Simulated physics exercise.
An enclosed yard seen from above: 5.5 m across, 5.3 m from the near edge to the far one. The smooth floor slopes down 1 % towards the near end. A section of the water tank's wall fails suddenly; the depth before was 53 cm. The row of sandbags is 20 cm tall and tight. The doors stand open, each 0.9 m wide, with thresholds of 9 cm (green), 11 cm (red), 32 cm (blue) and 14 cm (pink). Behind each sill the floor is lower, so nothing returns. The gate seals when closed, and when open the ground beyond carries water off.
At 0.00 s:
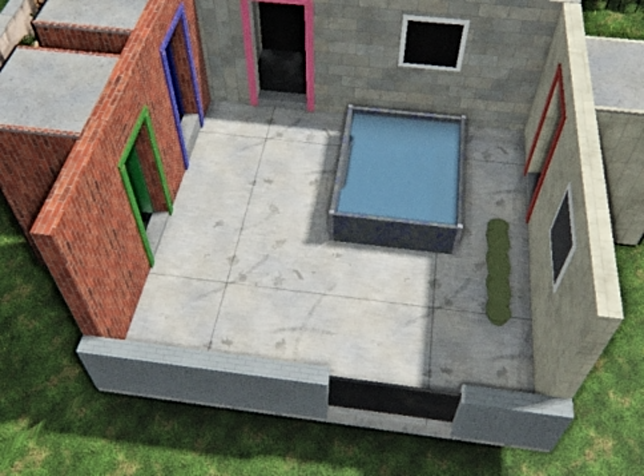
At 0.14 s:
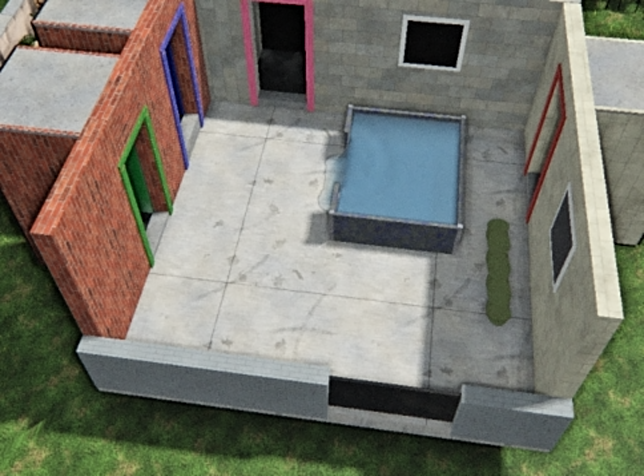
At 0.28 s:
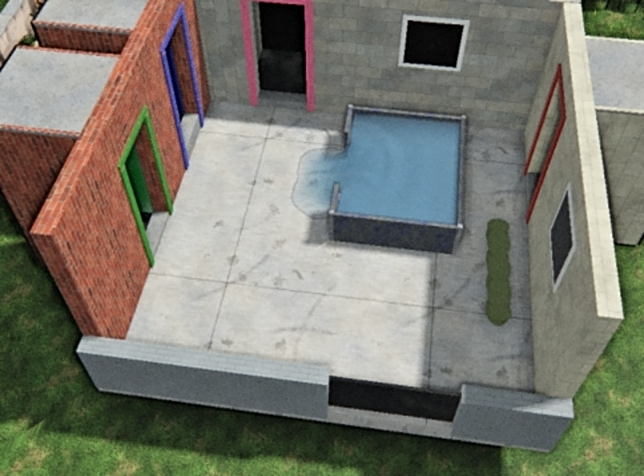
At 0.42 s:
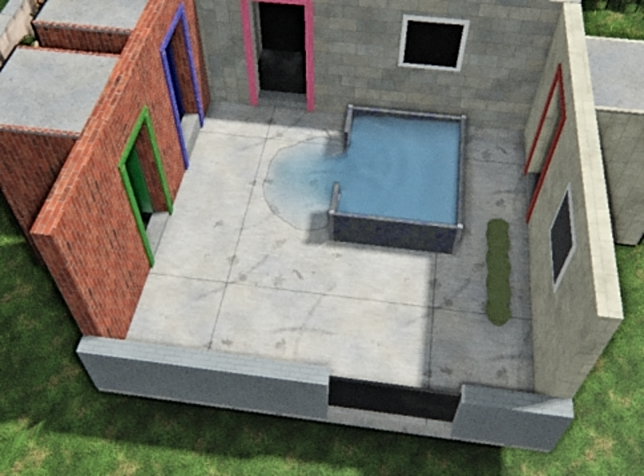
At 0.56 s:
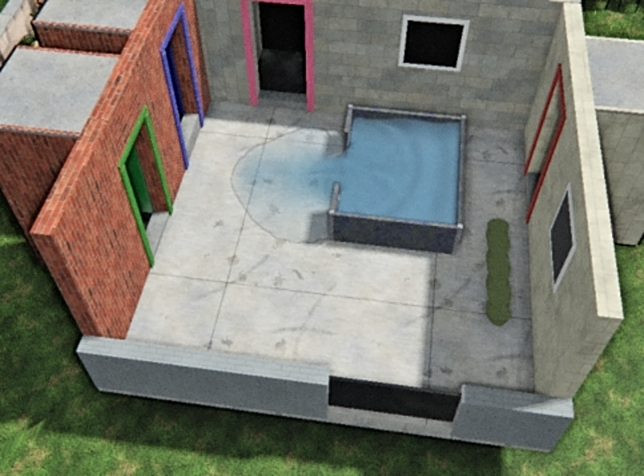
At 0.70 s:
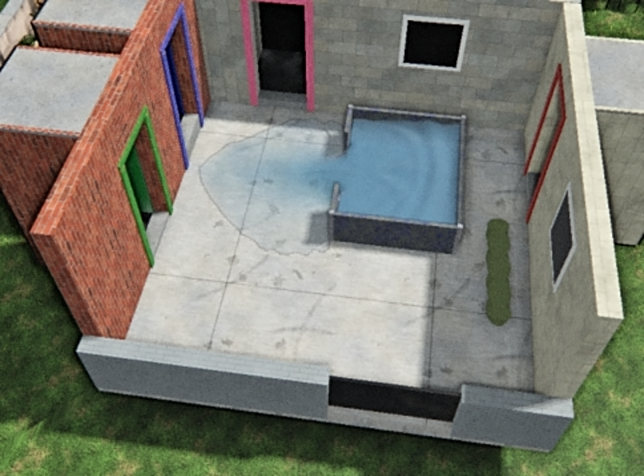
In a walled yard, water pours from a tank's left side and spreads leftward across the floor.
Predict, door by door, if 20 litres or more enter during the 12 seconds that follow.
Within that time: At the green door it goes over the limit; at the red door it stays under the limit; at the blue door it does not reach the limit; at the pink door it stays under the limit.
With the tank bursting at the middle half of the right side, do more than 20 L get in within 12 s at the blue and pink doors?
Against that limit: Blue not over, pink below.
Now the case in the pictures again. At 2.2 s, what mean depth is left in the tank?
About 31 cm.
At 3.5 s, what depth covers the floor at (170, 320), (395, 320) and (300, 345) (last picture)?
In that order: 6, 0 and 0 cm.
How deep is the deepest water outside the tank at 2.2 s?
Roughly 32 cm.
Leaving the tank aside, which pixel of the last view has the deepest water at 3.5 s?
Around (117, 365).
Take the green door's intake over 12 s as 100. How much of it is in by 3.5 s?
About 70 per cent.
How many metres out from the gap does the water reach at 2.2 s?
Some 4.4 m out.
After 1.4 s water covers 30 % of the floor and is deepest (28 cm) near (187, 170); green door 10 cm at the sill, 0 L in, red door not reached, blue door 26 cm at the sill, 0 L in, pink door 5 cm at the sill, 0 L in.
After 2.2 s water covers 35 % of the floor and is deepest (32 cm) near (203, 125); green door 17 cm at the sill, 16 L in, red door not reached, blue door 25 cm at the sill, 0 L in, pink door 7 cm at the sill, 0 L in.
After 3.5 s water covers 45 % of the floor and is deepest (24 cm) near (117, 365); green door 13 cm at the sill, 41 L in, red door not reached, blue door 17 cm at the sill, 0 L in, pink door 15 cm at the sill, 3 L in.
After 7.0 s water covers 85 % of the floor and is deepest (16 cm) near (117, 365); green door 10 cm at the sill, 60 L in, red door 3 cm at the sill, 0 L in, blue door 12 cm at the sill, 0 L in, pink door 7 cm at the sill, 4 L in.
After 12.0 s water covers 95 % of the floor and is deepest (14 cm) near (454, 411); green door 7 cm at the sill, 61 L in, red door 11 cm at the sill, 0 L in, blue door 5 cm at the sill, 0 L in, pink door 4 cm at the sill, 4 L in.
